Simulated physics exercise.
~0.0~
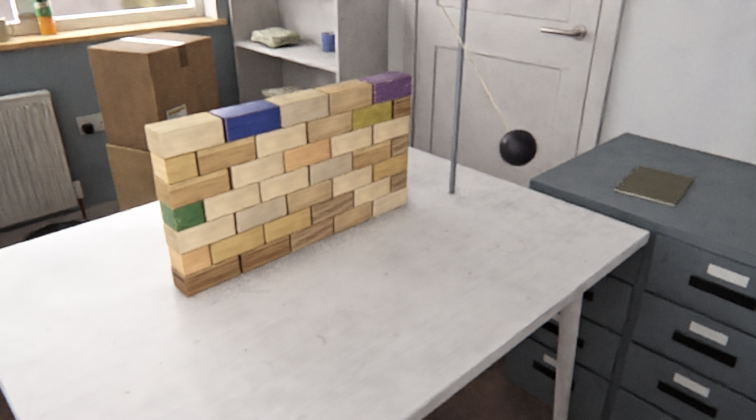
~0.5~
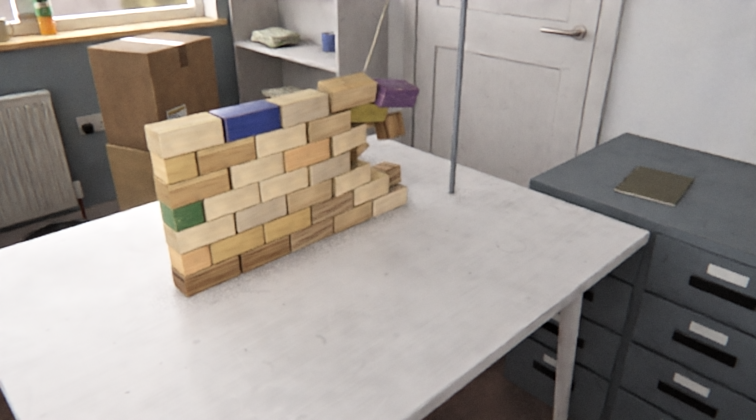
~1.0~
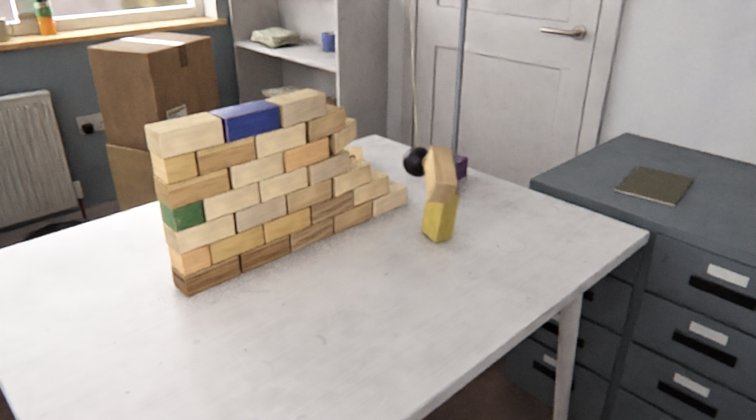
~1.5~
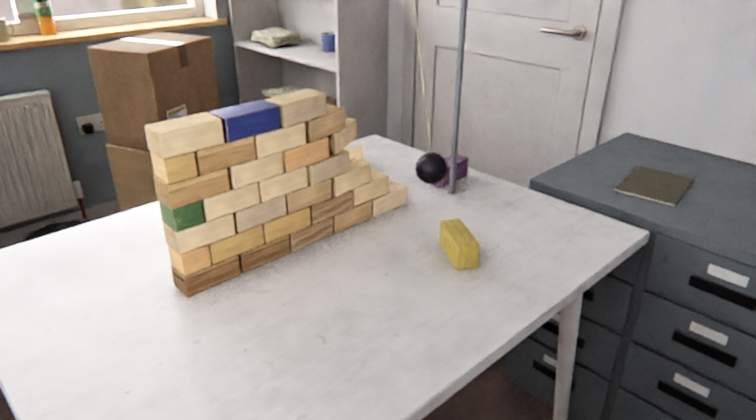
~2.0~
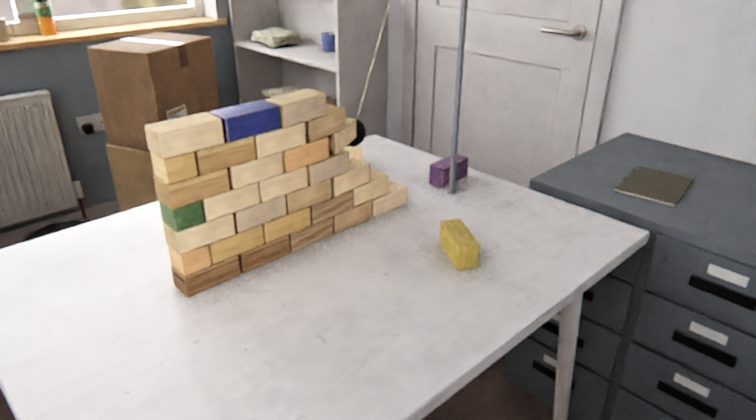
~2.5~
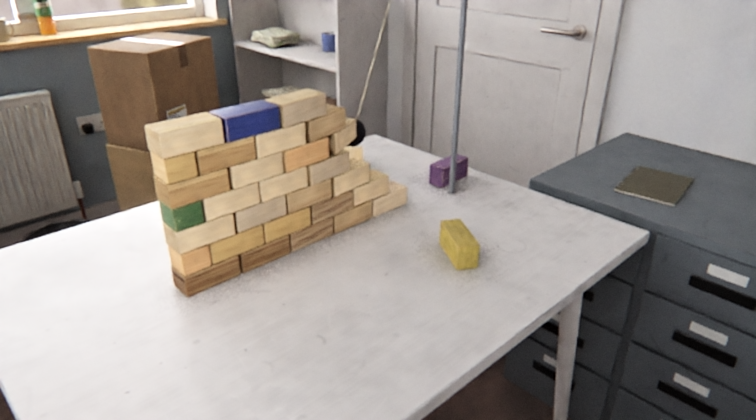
A black ball on a line swung into the right end of a wooden block wall and knocked several blocks loose, including the purple and yellow ones, which ended up lying on the table while the blue and green blocks stayed put.
